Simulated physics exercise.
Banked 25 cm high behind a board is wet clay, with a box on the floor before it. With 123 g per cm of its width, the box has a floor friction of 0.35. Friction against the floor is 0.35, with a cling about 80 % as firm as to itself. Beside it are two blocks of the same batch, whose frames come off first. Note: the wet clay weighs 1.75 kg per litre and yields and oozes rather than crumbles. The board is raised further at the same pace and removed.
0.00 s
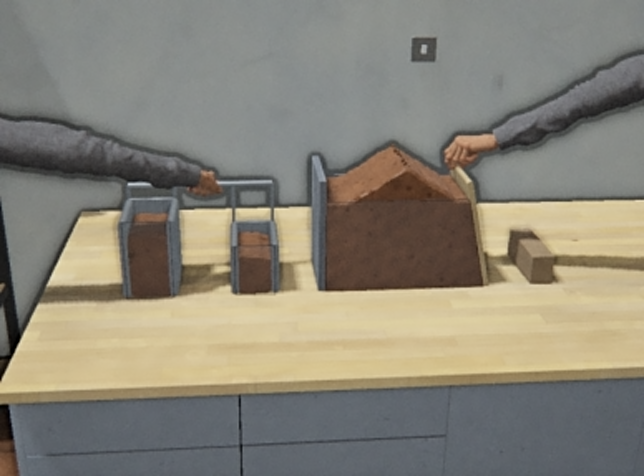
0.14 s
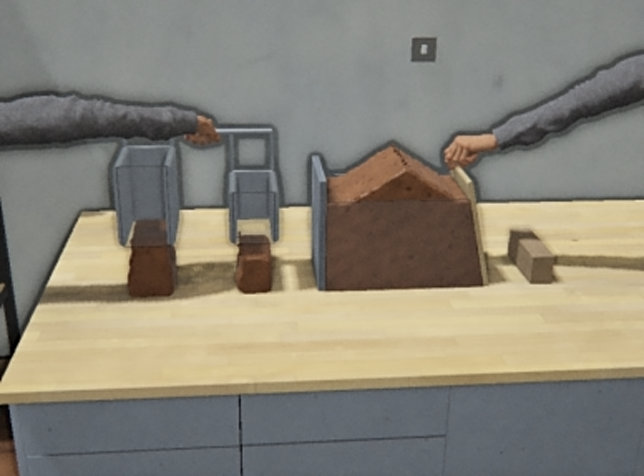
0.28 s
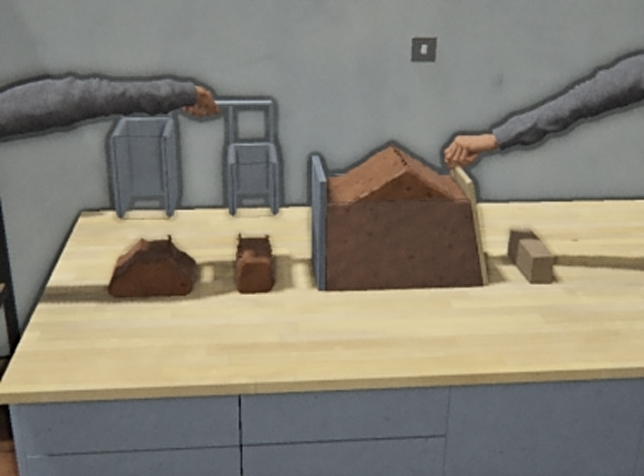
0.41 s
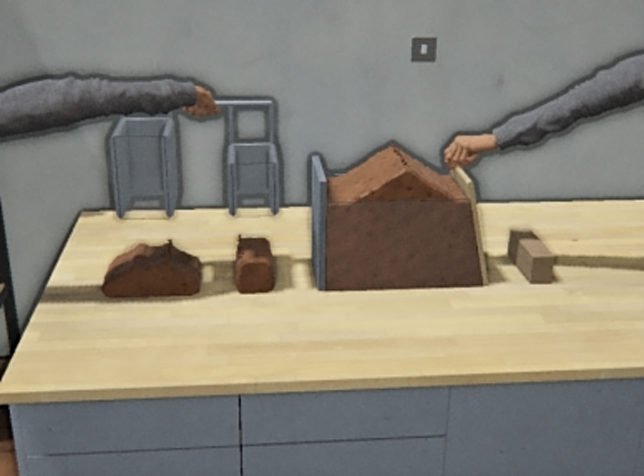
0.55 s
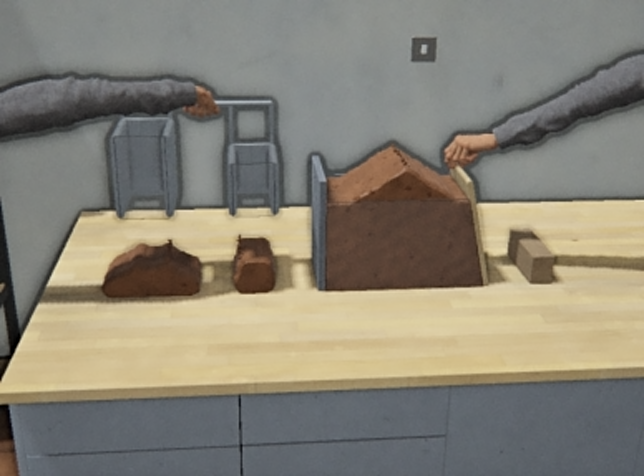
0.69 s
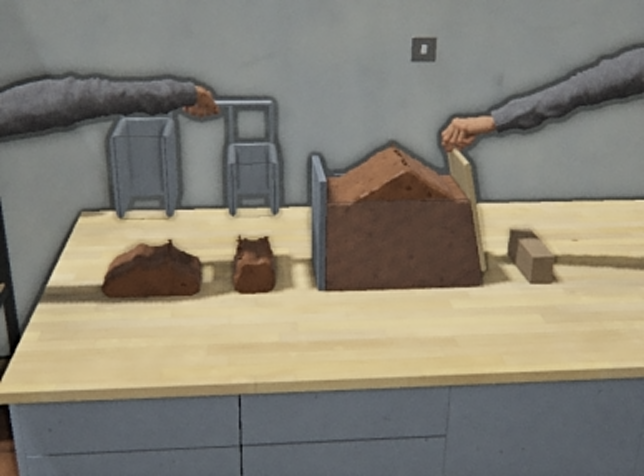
On a wooden worktop, a hand lifting grey moulds off two brown clay blocks that slump, another hand then slightly raising a board.
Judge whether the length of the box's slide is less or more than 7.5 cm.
The answer is more.
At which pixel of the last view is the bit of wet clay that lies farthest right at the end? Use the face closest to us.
I'd point to around (582, 265).
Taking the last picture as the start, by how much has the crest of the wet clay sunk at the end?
The gap comes to some 8.5 centimetres.
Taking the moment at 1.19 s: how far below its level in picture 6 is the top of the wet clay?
I'd say near 8.0 centimetres.
After 0.92 s, the box has not moved.
After 1.19 s, the box has been pushed 2.9 cm.
After 1.46 s, the box has been pushed 12 cm.
After 1.73 s, the box has been pushed 14 cm.
After 1.77 s, at the end, the box has been pushed 14 cm.
